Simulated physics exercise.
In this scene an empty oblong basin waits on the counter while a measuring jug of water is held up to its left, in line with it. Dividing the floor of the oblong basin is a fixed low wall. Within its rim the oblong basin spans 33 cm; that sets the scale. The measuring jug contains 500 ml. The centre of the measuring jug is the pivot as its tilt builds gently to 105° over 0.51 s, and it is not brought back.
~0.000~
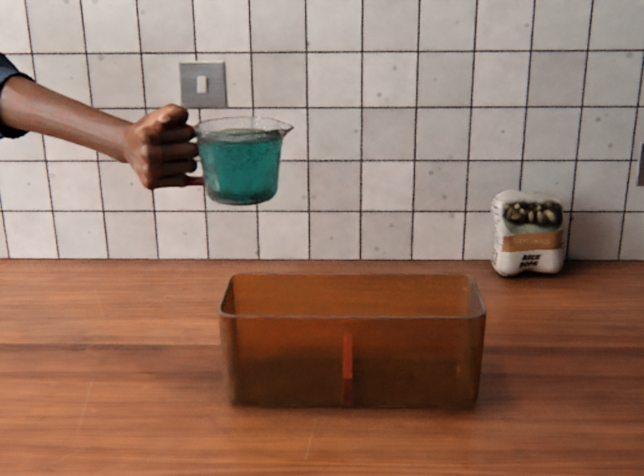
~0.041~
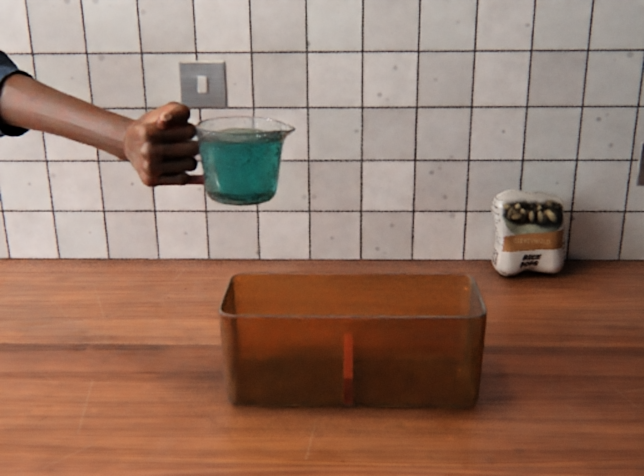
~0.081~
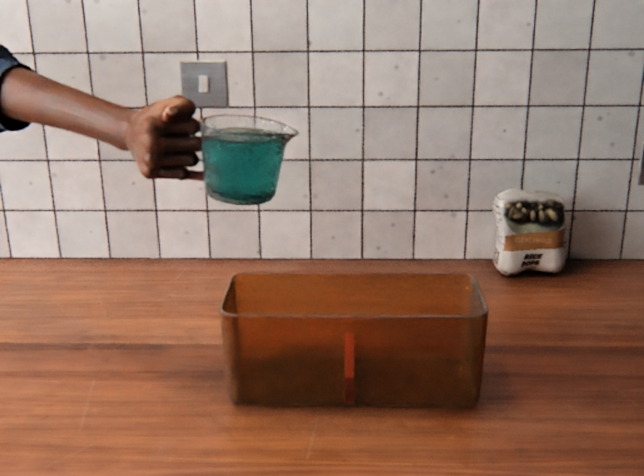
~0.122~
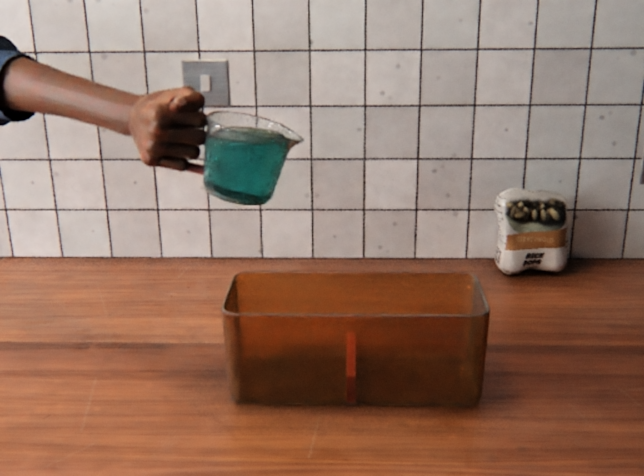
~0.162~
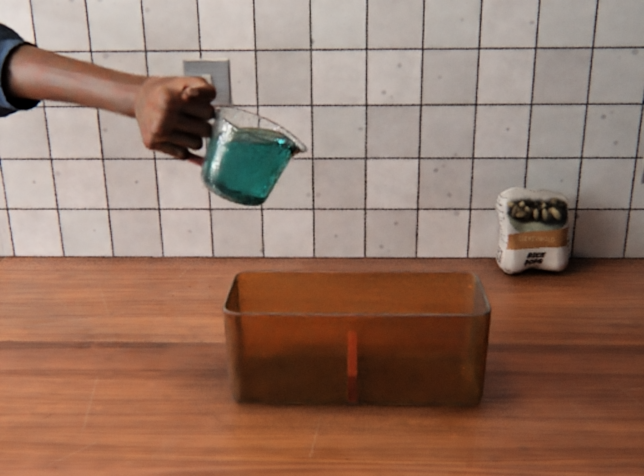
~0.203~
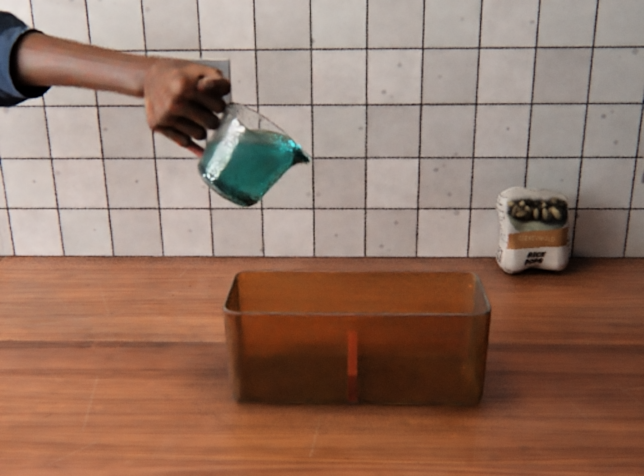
At a wooden counter by a white tiled wall, a hand held a glass jug of blue-green water above an empty brown basin, then gradually tilted it to the right until the water reached its spout.
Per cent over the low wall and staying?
41 per cent.
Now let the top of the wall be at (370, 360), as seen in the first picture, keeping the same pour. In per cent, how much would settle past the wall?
Then it comes to around 10 per cent.
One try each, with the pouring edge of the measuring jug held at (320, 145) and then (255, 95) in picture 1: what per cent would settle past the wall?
Respectively about 80 and 10 percent.
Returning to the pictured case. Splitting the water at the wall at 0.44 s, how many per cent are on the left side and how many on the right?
About 5 left, 14 right.
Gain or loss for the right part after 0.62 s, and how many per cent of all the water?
Looks like it goes higher by around 4.
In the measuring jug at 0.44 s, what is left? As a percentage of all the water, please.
Around 36 in a hundred.
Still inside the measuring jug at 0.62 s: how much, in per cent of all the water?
5 in a hundred, give or take.
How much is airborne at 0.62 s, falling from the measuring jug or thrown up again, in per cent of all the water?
12 per cent or so.
By 0.44 s the tilt is 101° and 36 per cent is still to pour, 5 is left of the wall and 15 right of it.
By 0.62 s the tilt is 105° and 5 per cent is still to pour, 45 is left of the wall and 37 right of it.
By 0.81 s the tilt is 105° and 0 per cent is still to pour, 57 is left of the wall and 39 right of it.
By 1.01 s the tilt is 105° and 0 per cent is still to pour, 57 is left of the wall and 41 right of it.
At rest 57 per cent lies left of the wall, 41 right of it and 2 outside.
